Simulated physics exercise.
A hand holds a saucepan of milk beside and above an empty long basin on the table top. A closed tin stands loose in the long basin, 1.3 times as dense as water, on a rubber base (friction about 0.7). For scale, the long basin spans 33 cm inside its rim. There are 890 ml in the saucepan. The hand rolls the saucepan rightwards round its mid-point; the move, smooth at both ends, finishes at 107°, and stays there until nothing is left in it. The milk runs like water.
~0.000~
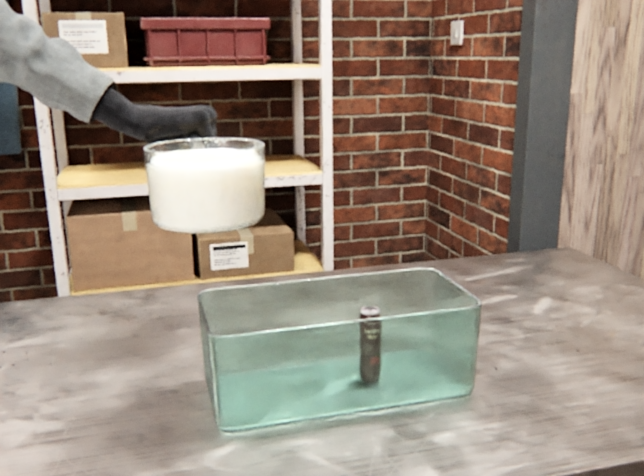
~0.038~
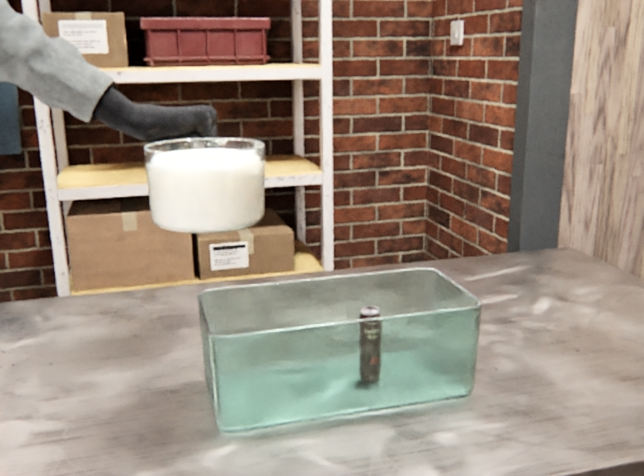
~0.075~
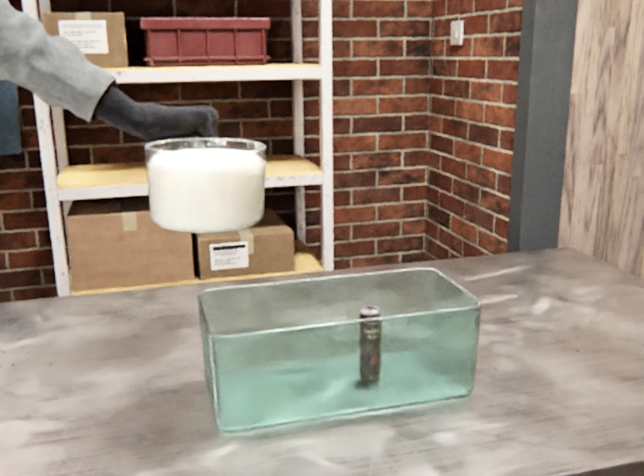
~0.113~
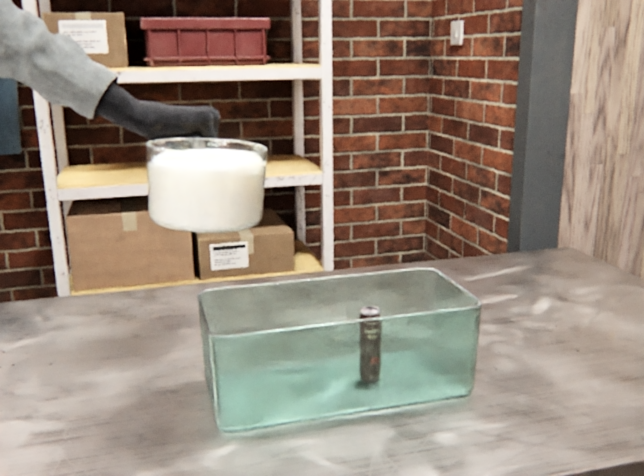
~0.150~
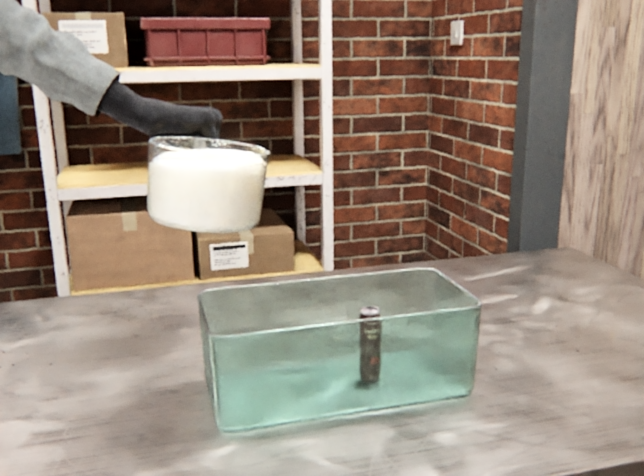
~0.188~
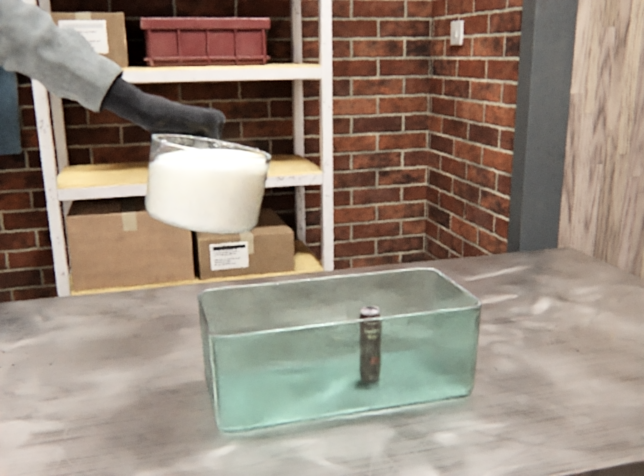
On a grey table top before brick walls and shelves, a gloved hand slowly tilting a glass pan of milk slightly rightwards.
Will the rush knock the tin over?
The tin keeps standing.
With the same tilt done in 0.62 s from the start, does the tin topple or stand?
The tin keeps standing.
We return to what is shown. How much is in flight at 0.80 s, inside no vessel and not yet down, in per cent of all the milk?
Some 14 per cent.
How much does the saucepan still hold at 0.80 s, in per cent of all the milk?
Some 12 per cent.
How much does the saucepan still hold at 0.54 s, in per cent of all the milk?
Near 62 in a hundred.
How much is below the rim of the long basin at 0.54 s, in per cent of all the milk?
About 7 per cent.
After 0.54 s the tilt is 74° and 61 per cent is still to pour; the tin stands where it began.
After 0.80 s the tilt is 105° and 12 per cent is still to pour; the tin stands where it began.
After 1.07 s the tilt is 107° and 1 per cent is still to pour; the tin stands where it began.
After 1.37 s the tilt is 107° and 0 per cent is still to pour; the tin stands where it began.
In the end the tin stands where it began.
